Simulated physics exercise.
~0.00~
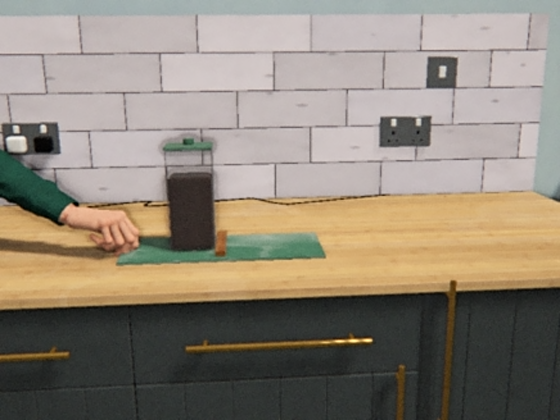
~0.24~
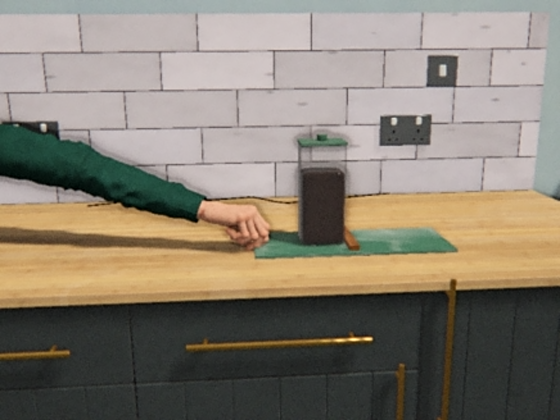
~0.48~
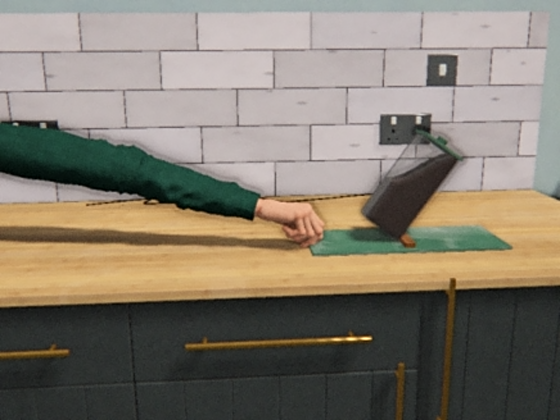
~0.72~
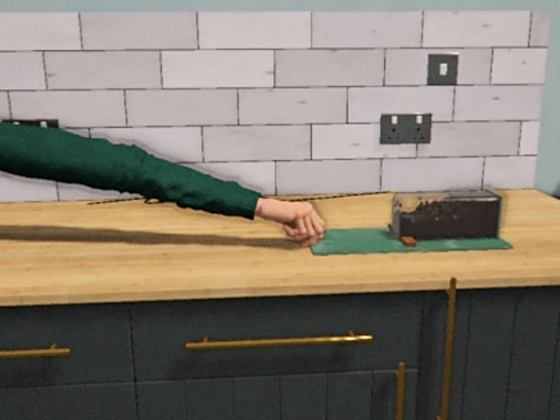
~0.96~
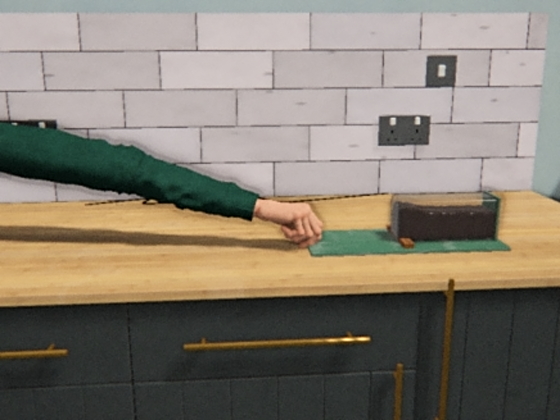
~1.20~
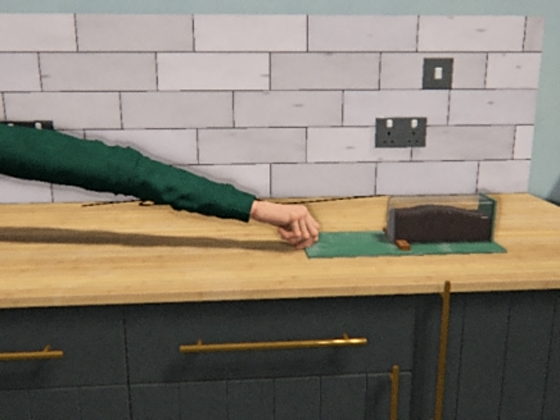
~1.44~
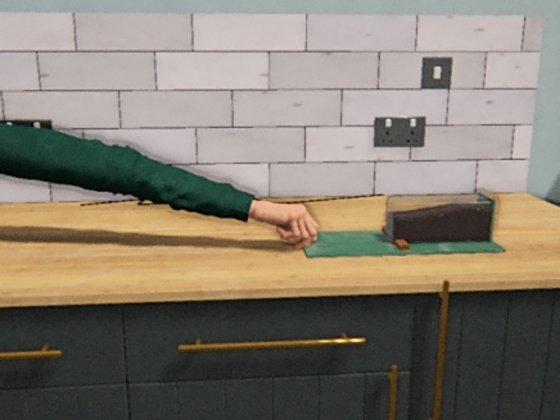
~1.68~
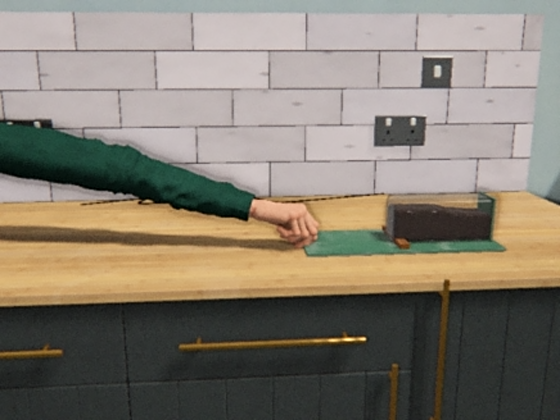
A hand slides a green board right, and the dark flask on it topples onto its side.
